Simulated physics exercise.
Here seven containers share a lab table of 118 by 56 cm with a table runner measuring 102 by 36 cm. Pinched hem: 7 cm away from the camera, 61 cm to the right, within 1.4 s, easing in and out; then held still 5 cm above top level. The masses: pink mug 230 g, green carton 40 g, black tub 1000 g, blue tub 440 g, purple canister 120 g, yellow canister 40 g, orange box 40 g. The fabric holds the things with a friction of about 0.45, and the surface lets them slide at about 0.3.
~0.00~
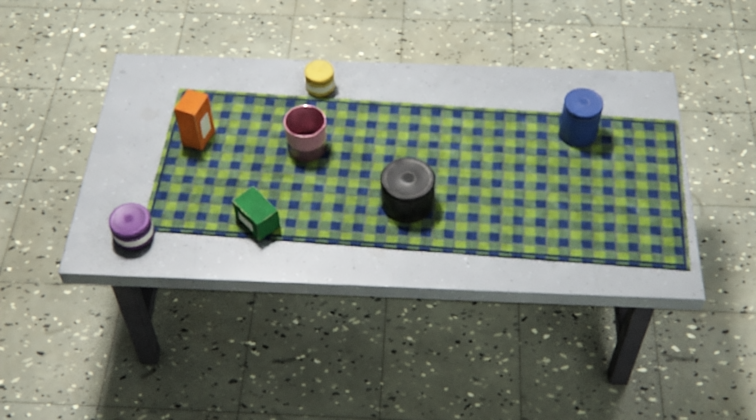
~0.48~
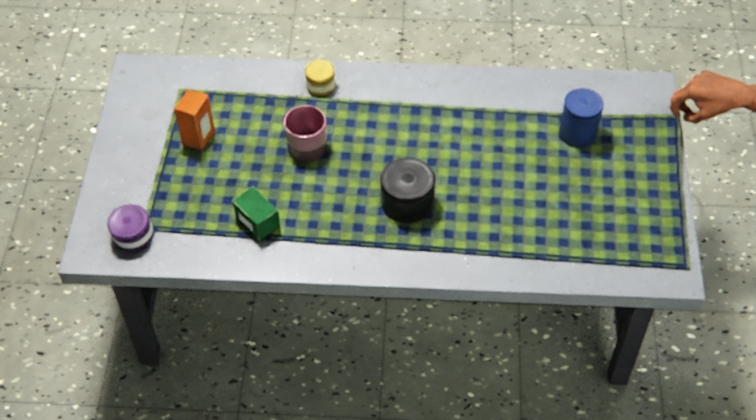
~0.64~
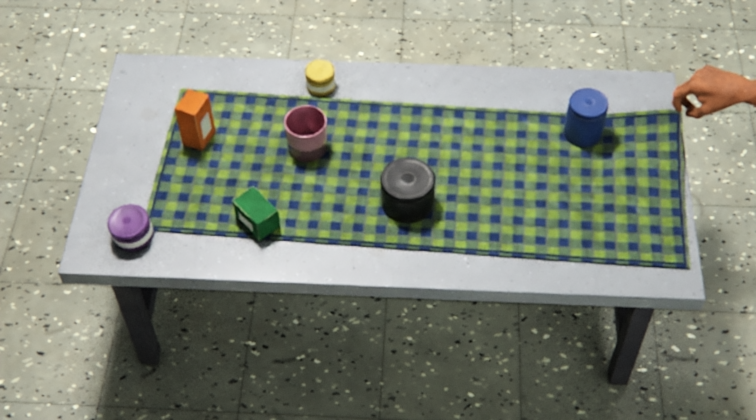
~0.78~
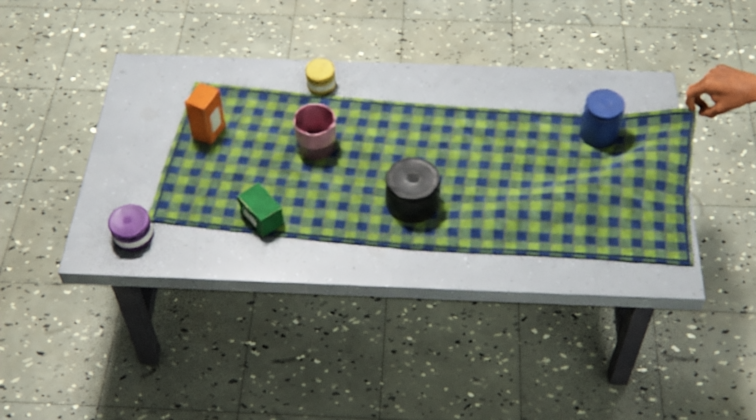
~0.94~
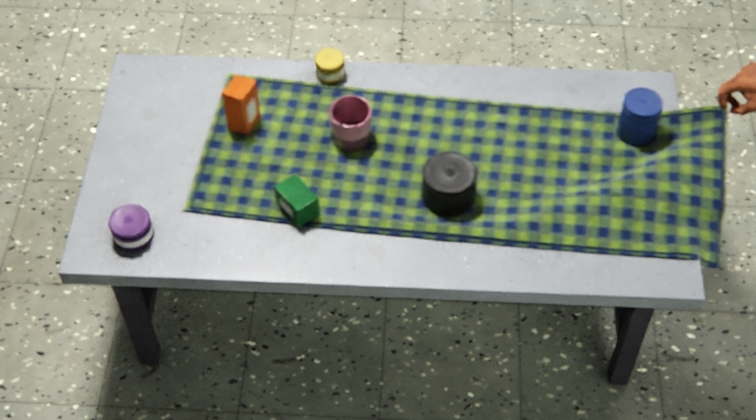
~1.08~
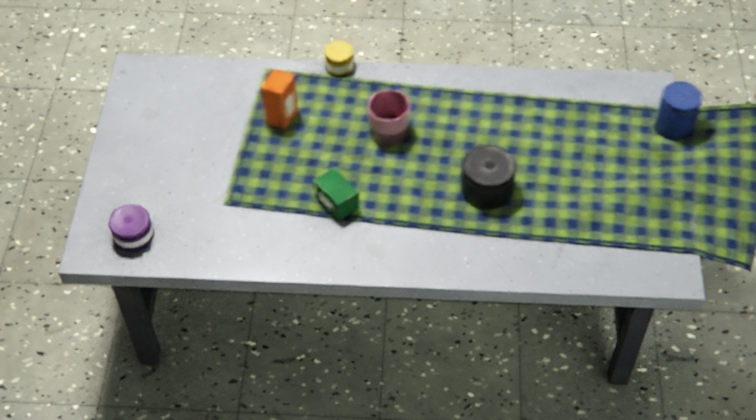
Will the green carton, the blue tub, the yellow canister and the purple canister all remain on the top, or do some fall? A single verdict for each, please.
Outcome: The green carton falls, the blue tub falls, the yellow canister falls, the purple canister remains on top.
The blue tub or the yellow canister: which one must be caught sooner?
I'd say the yellow one.
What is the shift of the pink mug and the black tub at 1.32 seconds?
Pink mug: Close to 35 cm; black tub: Close to 30 cm.
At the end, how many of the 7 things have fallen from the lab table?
6 in all.
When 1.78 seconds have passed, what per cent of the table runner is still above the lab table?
I'd say close to 20 per cent of it.
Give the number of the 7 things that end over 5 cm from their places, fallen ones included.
So we're at 6.
By 1.3 s, 70 % of the table runner is still over the top; blue tub 35 cm off its start, green carton 32 cm off its start, yellow canister over the edge.
By 1.6 s, 45 % of the table runner is still over the top; green carton 52 cm off its start, blue tub over the edge, yellow canister over the edge.
By 1.8 s, 20 % of the table runner is still over the top; green carton 71 cm off its start at (613, 127), blue tub over the edge, yellow canister over the edge.
By 2.0 s, 0 % of the table runner is still over the top; green carton 104 cm off its start, blue tub over the edge, yellow canister over the edge.
By 3.6 s, 0 % of the table runner is still over the top; green carton over the edge, blue tub over the edge, yellow canister over the edge, purple canister 0 cm off its start at (129, 219).
